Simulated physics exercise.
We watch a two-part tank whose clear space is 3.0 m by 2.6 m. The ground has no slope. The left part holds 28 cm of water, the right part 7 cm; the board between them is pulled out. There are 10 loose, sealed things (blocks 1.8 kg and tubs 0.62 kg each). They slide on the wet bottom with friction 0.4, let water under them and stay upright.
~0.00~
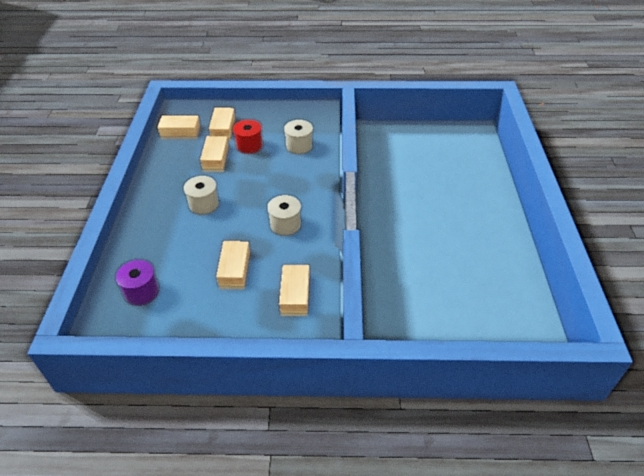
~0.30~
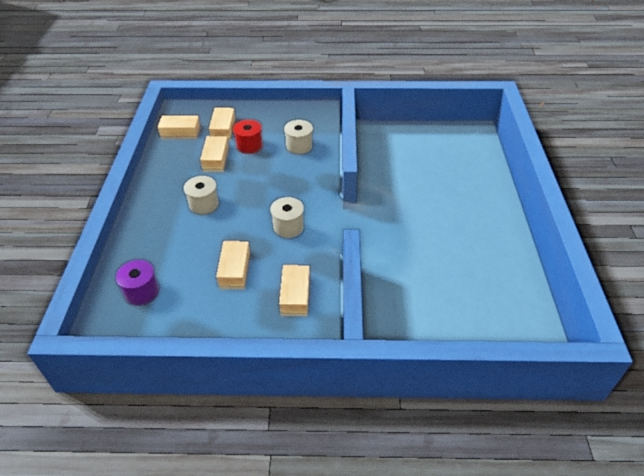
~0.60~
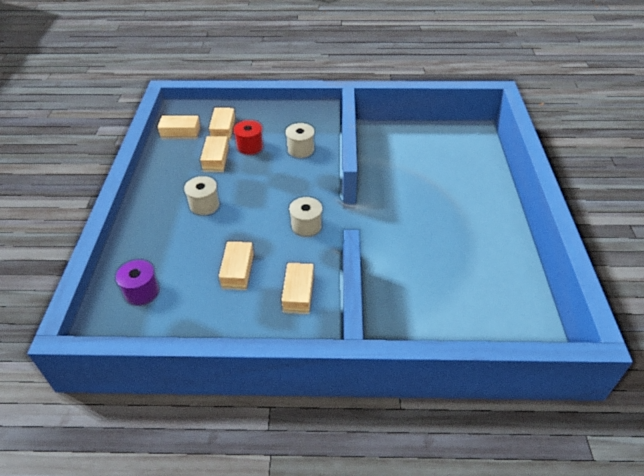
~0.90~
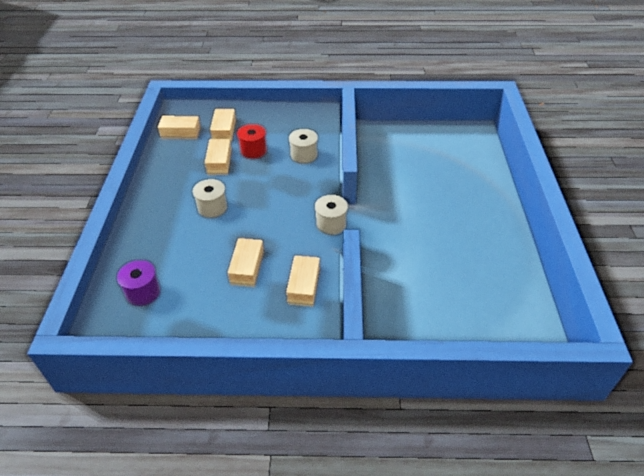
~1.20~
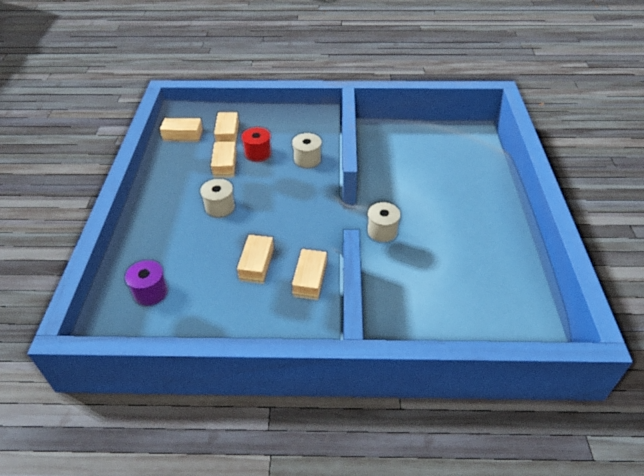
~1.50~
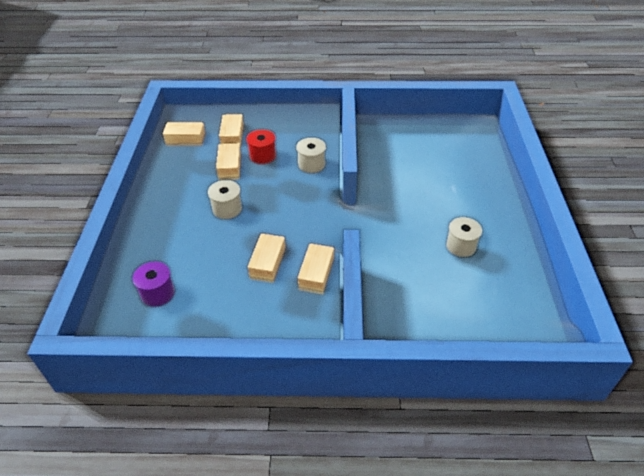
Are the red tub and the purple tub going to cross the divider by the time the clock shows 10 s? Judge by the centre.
The red tub falls short; the purple tub stays short.
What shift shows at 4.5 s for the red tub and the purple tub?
About 40 and 20 cm.
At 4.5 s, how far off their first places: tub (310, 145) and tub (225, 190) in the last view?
In turn: 150 cm, 50 cm.
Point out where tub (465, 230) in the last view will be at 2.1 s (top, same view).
Near (540, 232).
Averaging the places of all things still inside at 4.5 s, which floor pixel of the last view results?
Around (325, 226).
After 2.1 s the red tub is near (267, 145), 0.2 m from its start, afloat; the purple tub is near (152, 279), 0.1 m from its start, afloat; 1 of 10 are over the mark; 10 afloat.
After 4.5 s the red tub is near (286, 162), 0.4 m from its start, afloat; the purple tub is near (167, 278), 0.2 m from its start, afloat; 4 of 10 are over the mark; 10 afloat.
After 7.0 s the red tub is near (283, 166), 0.5 m from its start, afloat; the purple tub is near (166, 278), 0.2 m from its start, afloat; 4 of 10 are over the mark; 10 afloat.
After 10.0 s the red tub is near (283, 161), 0.4 m from its start, afloat; the purple tub is near (167, 281), 0.2 m from its start, afloat; 4 of 10 are over the mark; 10 afloat.
